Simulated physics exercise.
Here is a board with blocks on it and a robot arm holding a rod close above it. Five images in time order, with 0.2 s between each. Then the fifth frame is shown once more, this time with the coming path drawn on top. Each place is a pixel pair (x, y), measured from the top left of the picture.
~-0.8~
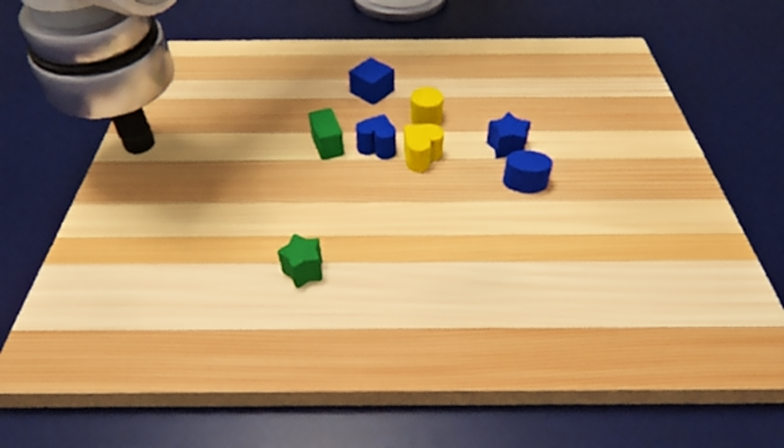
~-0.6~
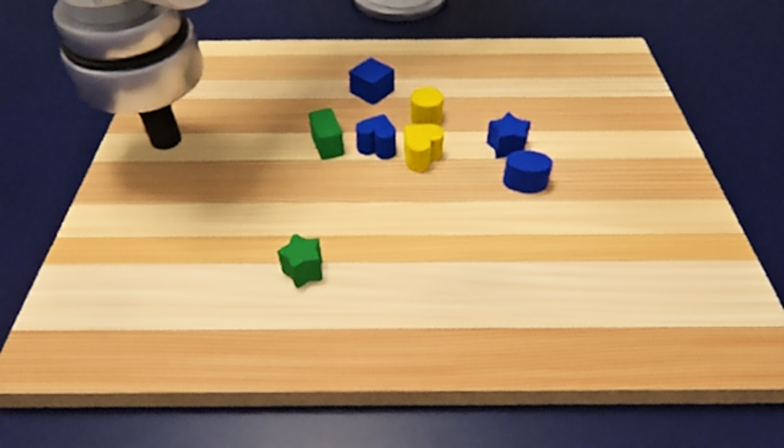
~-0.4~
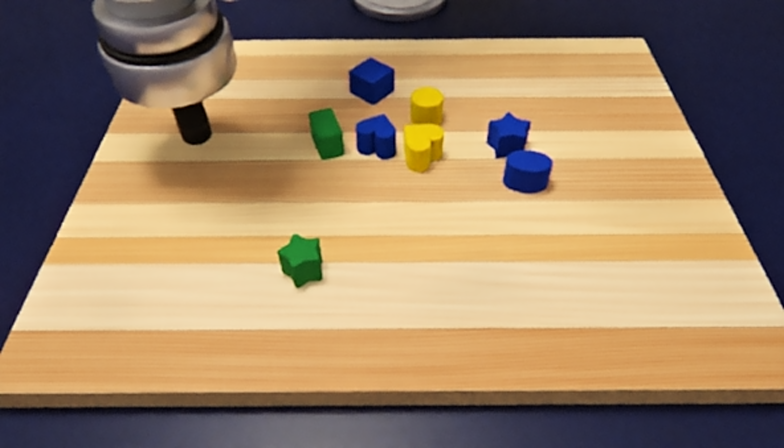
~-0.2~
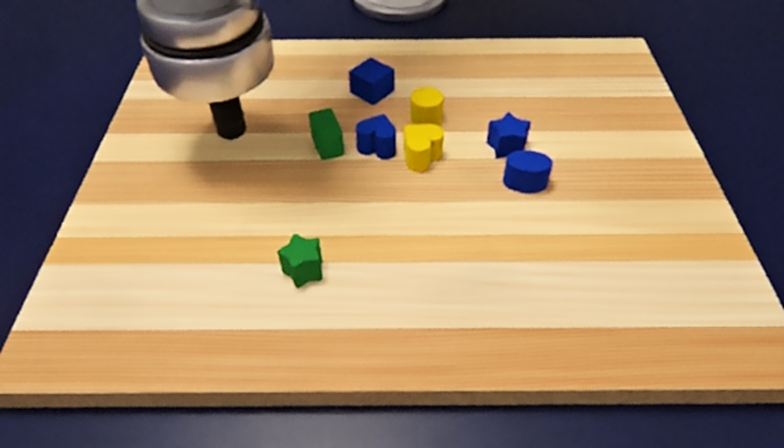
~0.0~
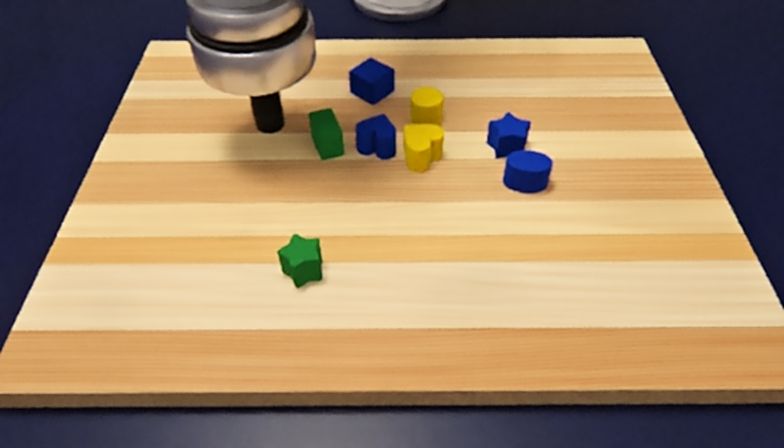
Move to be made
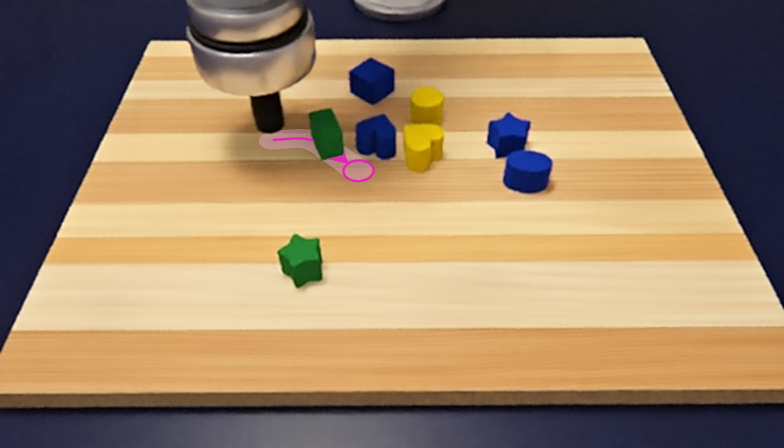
In the video, a robot arm holding a black rod moves steadily to the right above a wooden board, from the upper left edge to just left of a green block, while the scattered green, blue and yellow blocks stay still.
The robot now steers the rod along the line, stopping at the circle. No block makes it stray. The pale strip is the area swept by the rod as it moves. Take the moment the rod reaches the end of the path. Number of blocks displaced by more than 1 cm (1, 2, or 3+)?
It displaces three or more.
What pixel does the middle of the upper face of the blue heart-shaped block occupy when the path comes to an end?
I'd place it at (408, 130), taking the centre of its top.
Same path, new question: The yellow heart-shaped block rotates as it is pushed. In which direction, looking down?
Spin direction: Clockwise.
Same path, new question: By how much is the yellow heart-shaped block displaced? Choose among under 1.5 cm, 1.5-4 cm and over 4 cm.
The shift is from 1.5 to 4 cm.
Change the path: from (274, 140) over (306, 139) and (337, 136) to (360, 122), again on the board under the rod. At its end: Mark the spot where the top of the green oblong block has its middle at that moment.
Its top middle will sit at (364, 122).
Path on the board, from (274, 140) via (308, 139) and (334, 153), ending at (358, 171).
What follows on the original path. One third of the way, rod (307, 125); green oblong block (332, 120), turned 20° clockwise.
Two thirds of the way, rod (333, 139); green oblong block (360, 133), turned 20° clockwise; blue heart-shaped block (393, 129), turned 35° anticlockwise; yellow heart-shaped block (430, 134), turned 20° clockwise.
At the end, rod (358, 156); green oblong block (387, 147); blue heart-shaped block (408, 130), turned 85° anticlockwise; yellow heart-shaped block (442, 133), turned 35° clockwise.
